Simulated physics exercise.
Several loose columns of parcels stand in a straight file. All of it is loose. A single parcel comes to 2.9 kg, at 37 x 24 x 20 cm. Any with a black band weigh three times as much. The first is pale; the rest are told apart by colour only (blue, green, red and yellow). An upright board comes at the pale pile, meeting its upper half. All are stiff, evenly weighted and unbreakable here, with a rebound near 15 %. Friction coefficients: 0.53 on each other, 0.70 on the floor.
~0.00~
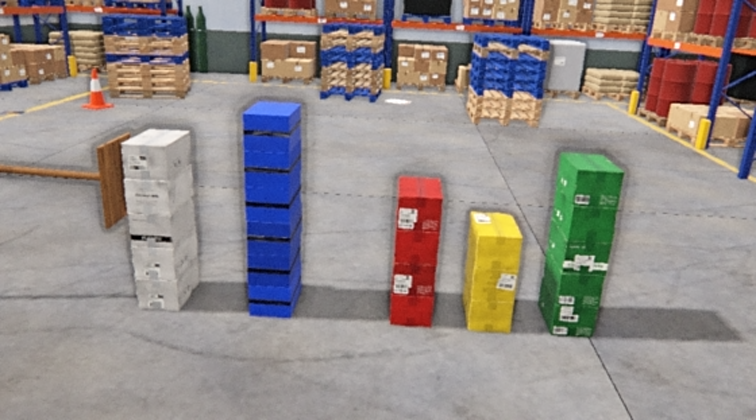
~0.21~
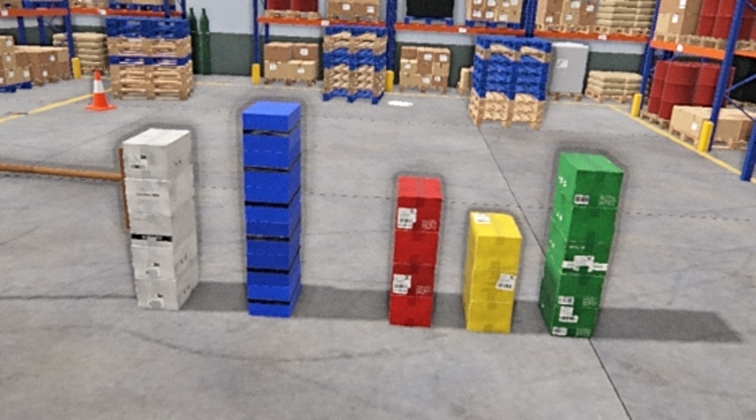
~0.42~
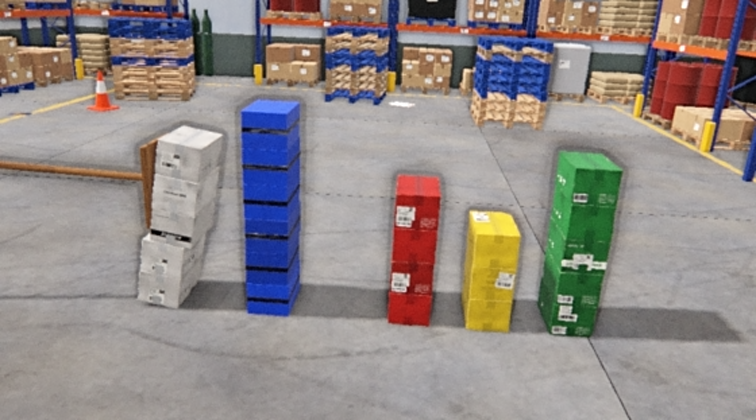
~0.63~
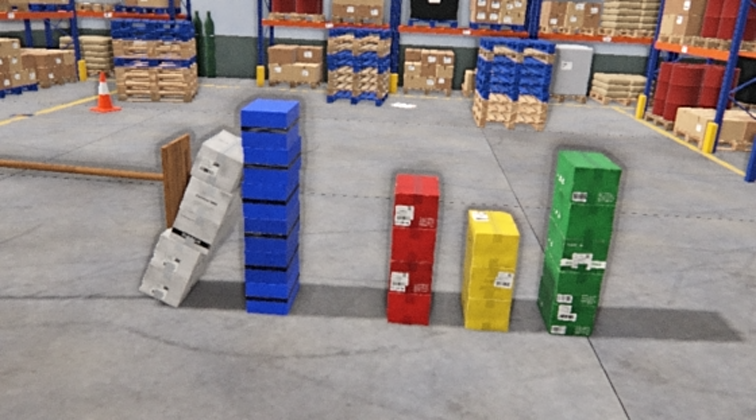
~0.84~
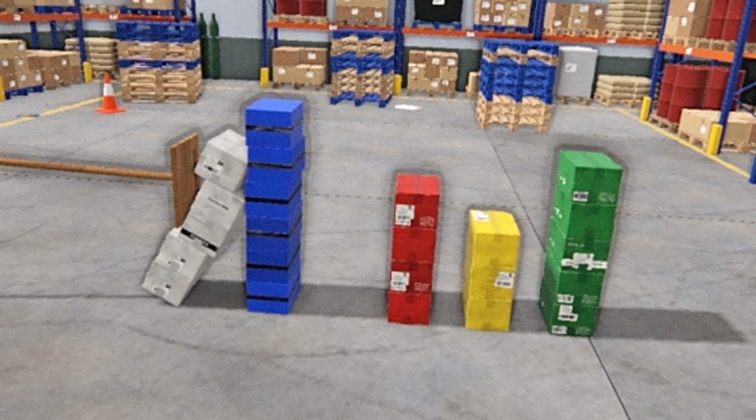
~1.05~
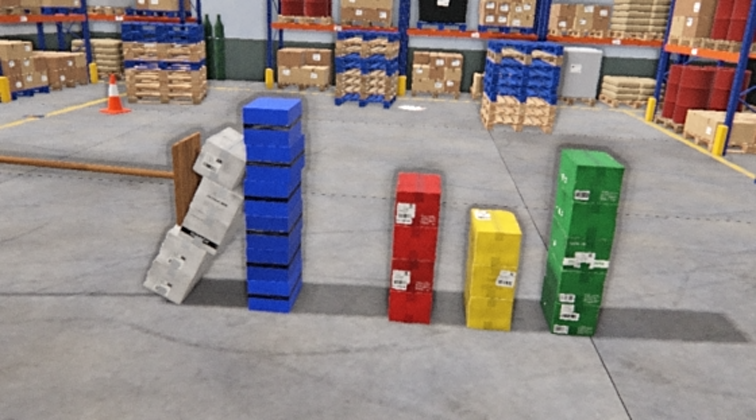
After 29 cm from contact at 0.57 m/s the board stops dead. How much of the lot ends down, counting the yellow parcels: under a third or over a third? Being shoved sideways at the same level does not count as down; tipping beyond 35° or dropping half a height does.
The part is under a third.
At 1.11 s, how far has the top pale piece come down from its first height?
Some 0 cm lower.
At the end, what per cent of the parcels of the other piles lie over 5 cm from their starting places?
Shifted: 0 per cent.
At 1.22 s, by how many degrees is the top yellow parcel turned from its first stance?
About 0°.
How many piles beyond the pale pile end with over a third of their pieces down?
0 in all.
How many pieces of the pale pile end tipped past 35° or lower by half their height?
0 of them.
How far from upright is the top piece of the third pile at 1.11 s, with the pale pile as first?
It leans some 0°.
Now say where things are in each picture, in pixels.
In the first picture (pixels give the middle of a visible side; the camera moves round a little), board (101, 178) 11 cm short; top yellow parcel (499, 253); top blue parcel (266, 134); none of the others has stirred.
The second picture shows board (123, 178) 6 mm in; top yellow parcel (498, 253).
The third picture shows board (144, 178) 13 cm in, top of the pale pile leaning 9°; top yellow parcel (497, 252); none of the others has stirred.
The fourth picture shows board (165, 178) 25 cm in, top of the pale pile leaning 23°; top yellow parcel (496, 251); none of the others has stirred.
The fifth picture shows board (174, 177) 29 cm in, stopped, top of the pale pile leaning 25°; top yellow parcel (496, 250); top blue parcel (268, 129) 20 mm from its place; movement in 2 of them.
The sixth picture shows board (175, 176) 29 cm in, stopped, top of the pale pile leaning 27°; top yellow parcel (497, 249); top blue parcel (266, 127); none of the others has stirred.
After 1.11 s, 0 of the pale pile down; none of the 3 yellow parcels down (0 of 18 in all colours); top yellow parcel unmoved.
In the end (1.8 s), 0 of the pale pile down; none of the 3 yellow parcels down (0 of 18 in all colours); top yellow parcel unmoved; top blue parcel unmoved. That is 0 per cent. From the last view, middles, top yellow parcel near (494, 237), top blue parcel near (275, 121).
